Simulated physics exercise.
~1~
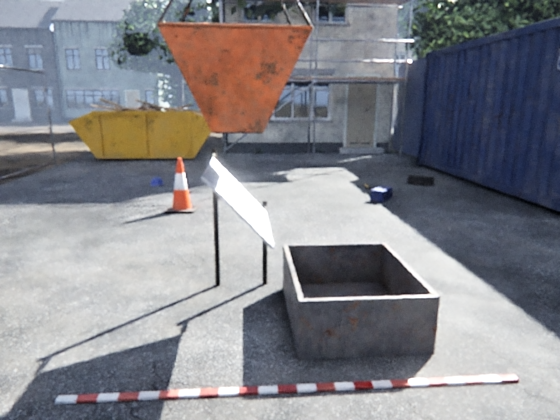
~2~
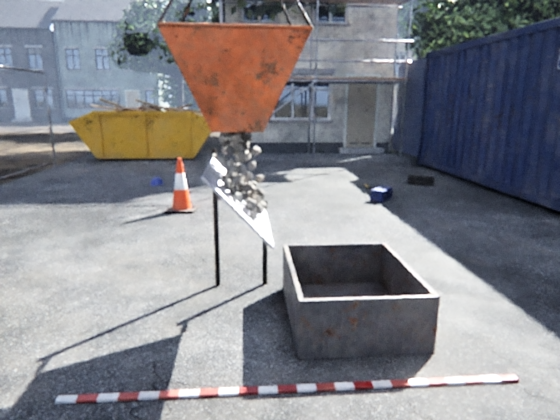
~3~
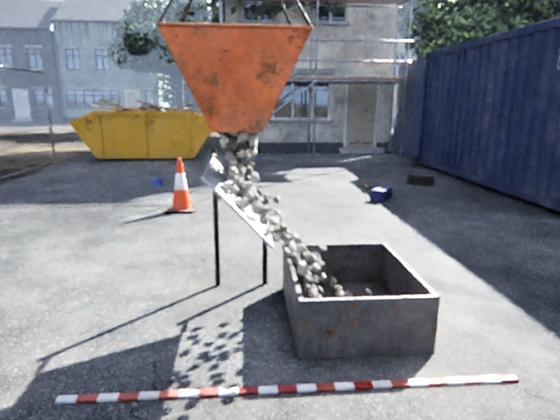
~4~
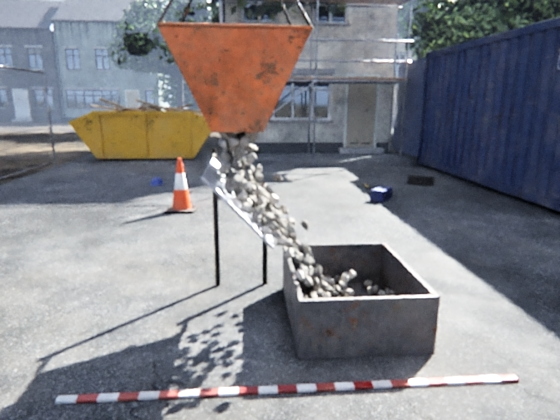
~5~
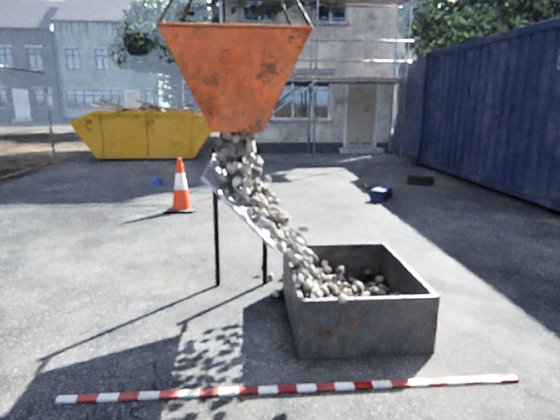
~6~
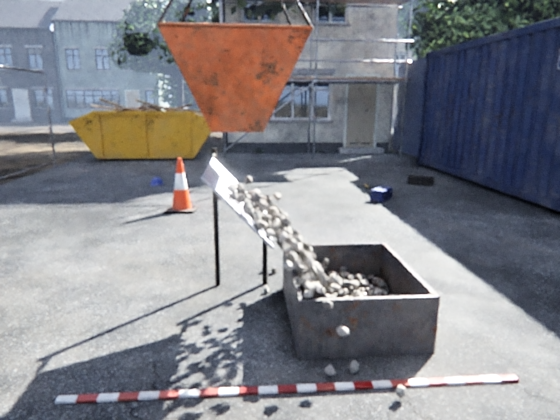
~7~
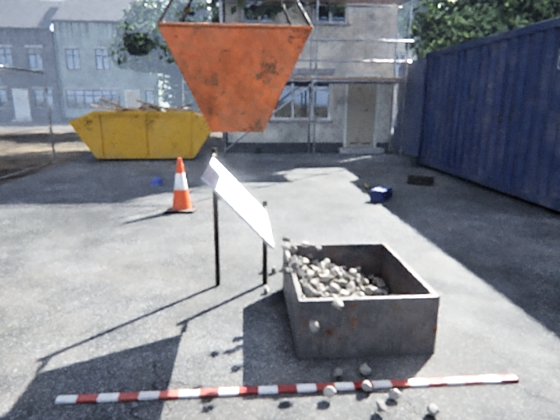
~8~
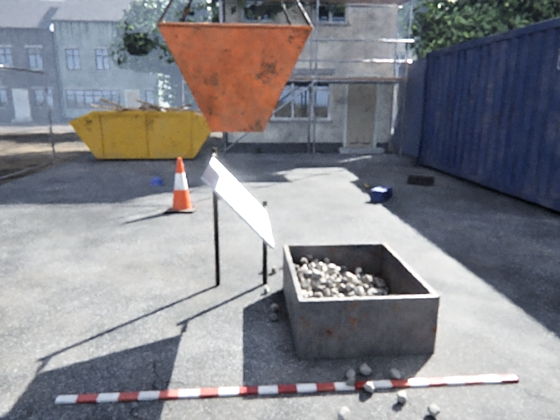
The clip opens on a rusty orange hopper hanging still above a sloping steel plate on legs, with an open grey bin to the right and a yellow skip and traffic cone behind. Pale stones begin dropping from the bottom of the hopper onto the plate. They slide down to the right in a thick stream and tumble into the bin, where a pile builds. The hopper empties, and the last stones run off the plate as a few spill over the bin's near side. Most of the load settles in the bin, while several stones lie on the ground near the red and white pole.
